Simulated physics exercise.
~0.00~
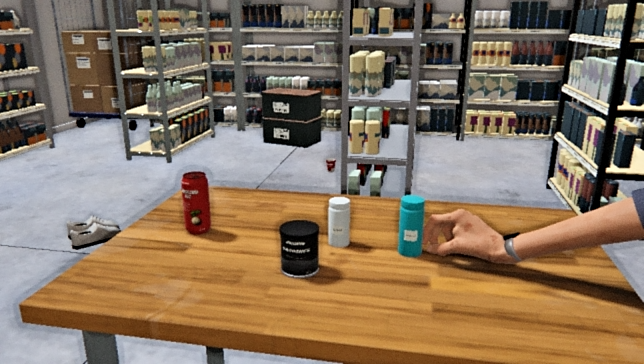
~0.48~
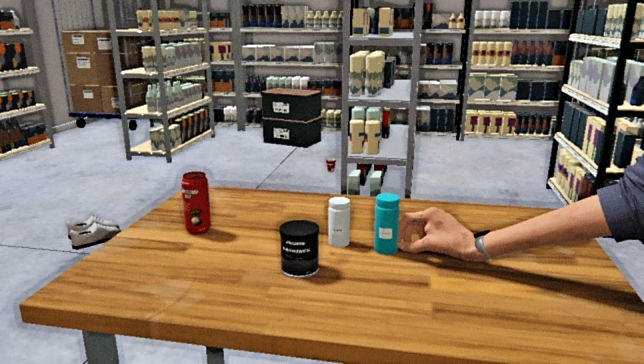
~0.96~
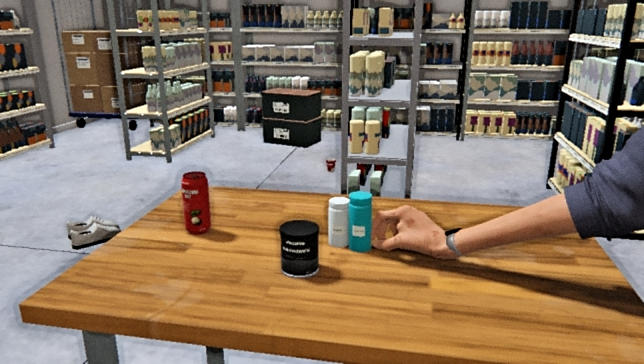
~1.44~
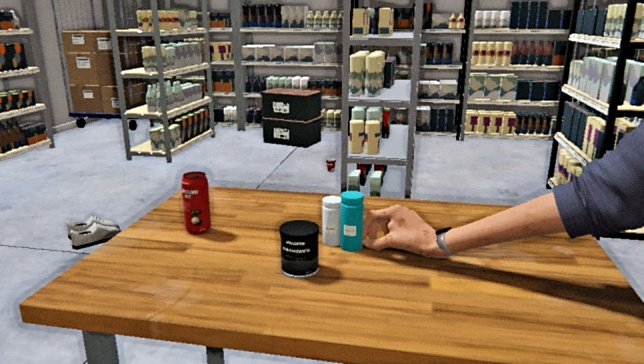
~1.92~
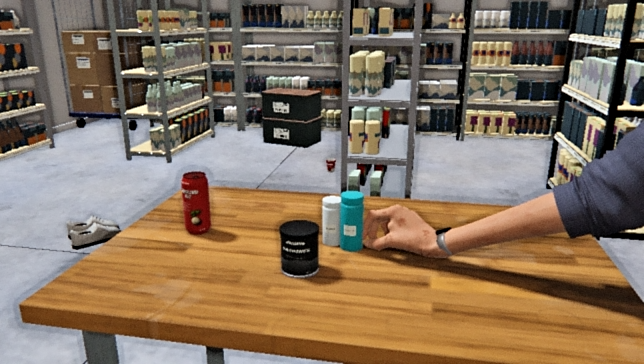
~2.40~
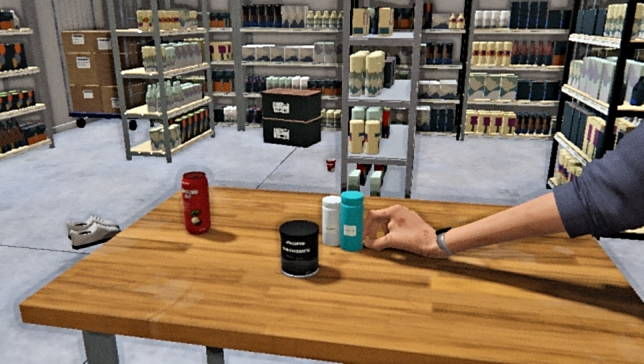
In the video, a hand slides an upright turquoise shaker left across a wooden table until it sits beside a white container, which shifts slightly left. The shaker stays standing and comes to rest with the fingers beside it, while a black tin and red can remain still.
